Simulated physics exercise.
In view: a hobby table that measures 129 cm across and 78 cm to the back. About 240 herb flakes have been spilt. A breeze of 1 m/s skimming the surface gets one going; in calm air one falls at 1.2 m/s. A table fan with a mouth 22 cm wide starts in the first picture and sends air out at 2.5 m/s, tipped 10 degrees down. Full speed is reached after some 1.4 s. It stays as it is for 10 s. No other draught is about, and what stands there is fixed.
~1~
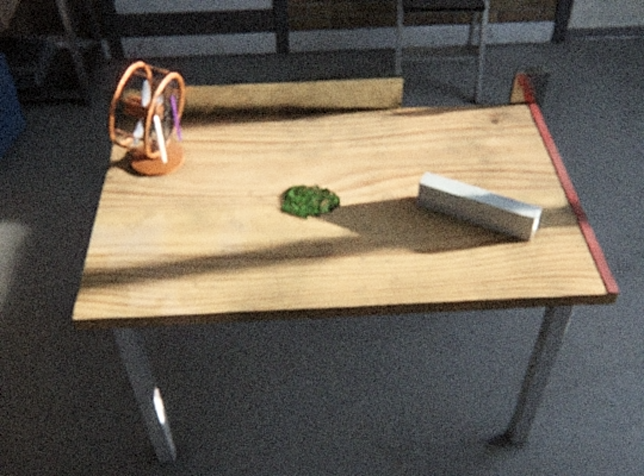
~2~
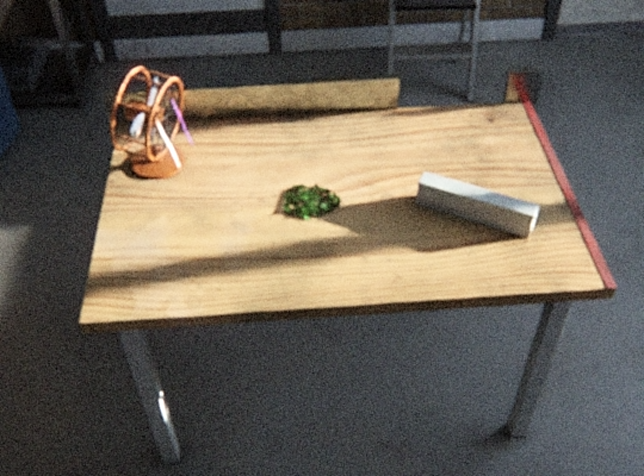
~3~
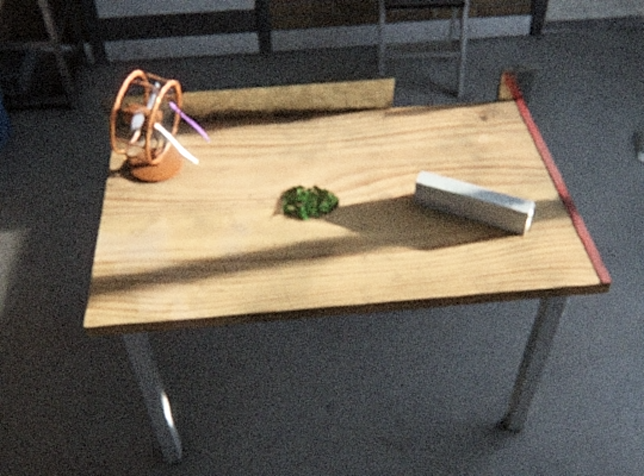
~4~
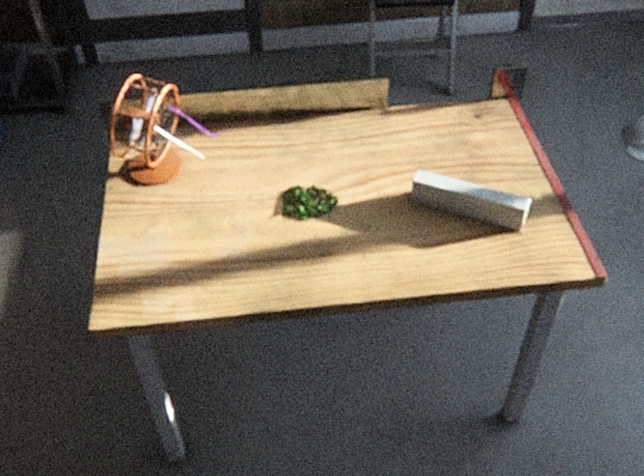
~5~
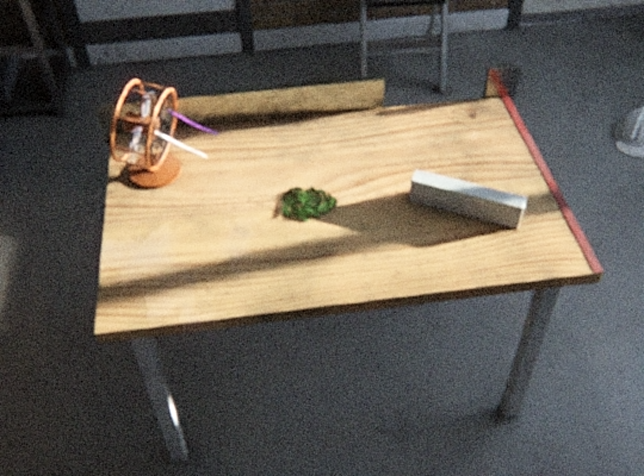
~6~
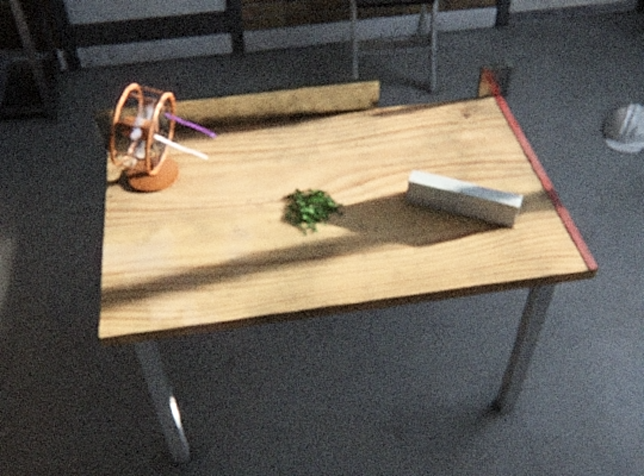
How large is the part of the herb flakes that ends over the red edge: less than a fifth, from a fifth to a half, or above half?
Of the herb flakes, less than a fifth end over the red edge.
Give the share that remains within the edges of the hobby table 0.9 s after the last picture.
Near 10 %.
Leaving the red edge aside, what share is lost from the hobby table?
Some 90 per cent.
Then, 0.9 s after the last picture, 38 % are on the move or not yet settled, 1 % are over the red edge.
Then, 2.1 s after the last picture, 1 % are on the move or not yet settled, 5 % are over the red edge.
Then, 4.4 s after the last picture, 1 % are on the move or not yet settled, 5 % are over the red edge.
Then, 8.9 s after the last picture, at the end, 5 % are over the red edge.
